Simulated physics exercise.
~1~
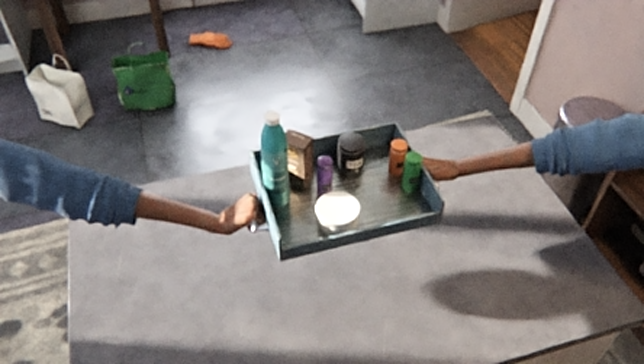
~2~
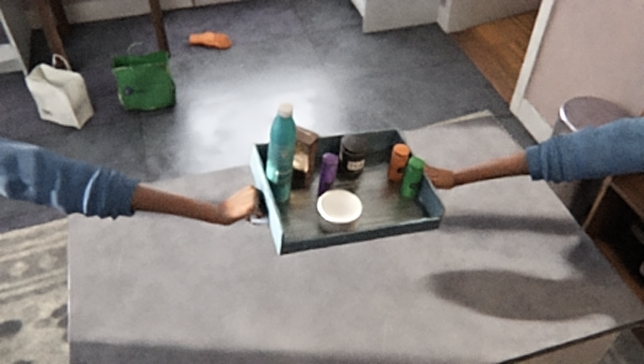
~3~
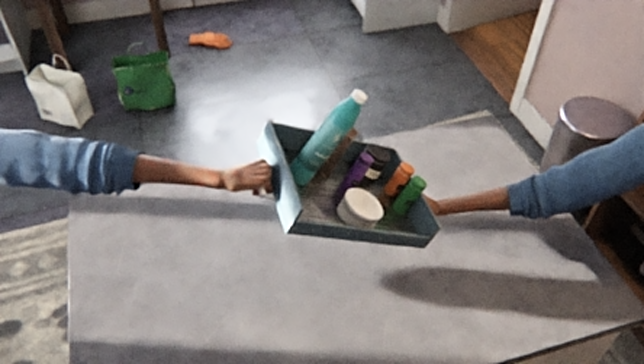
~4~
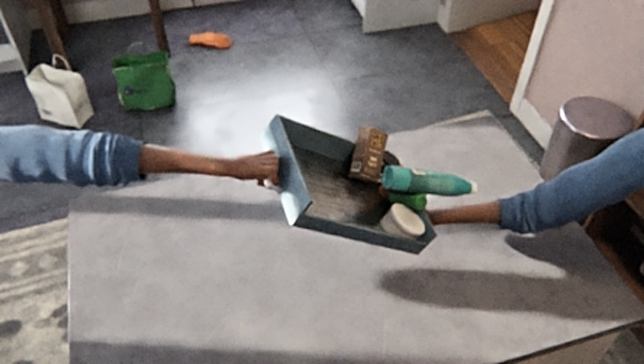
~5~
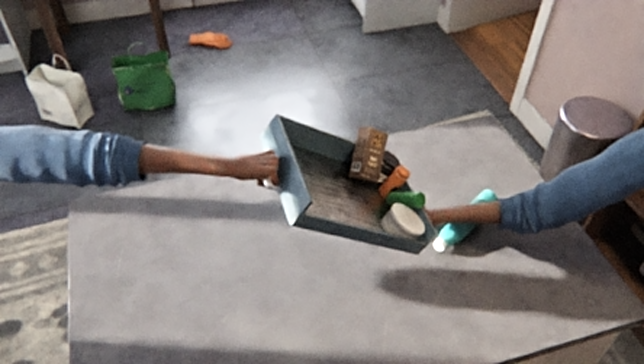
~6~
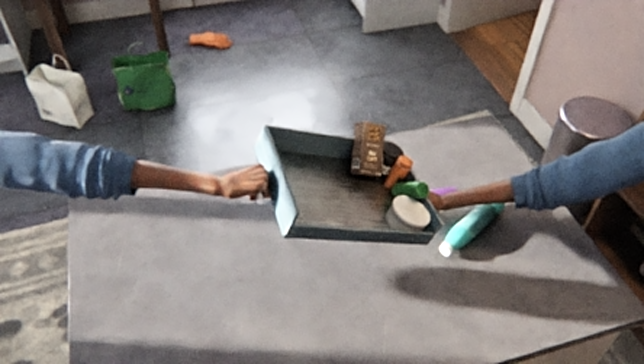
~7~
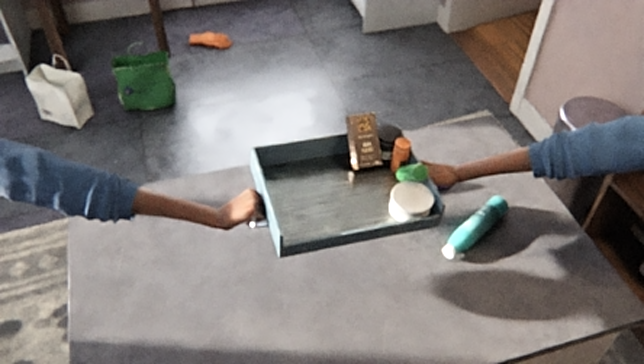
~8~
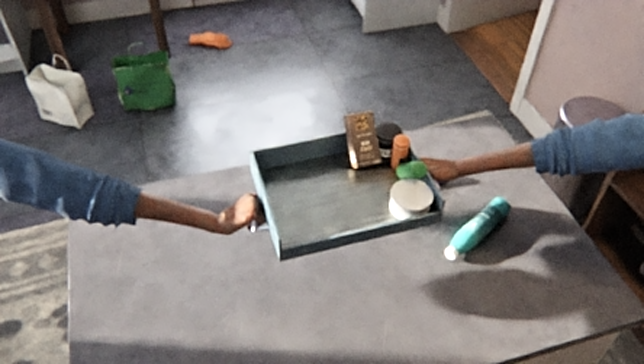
Above a gray table, two hands tipped a tray of bottles and containers down to the right, sending a turquoise bottle and a small purple container out, then leveled it, leaving the bottle lying on the table and the brown carton leaning inside.
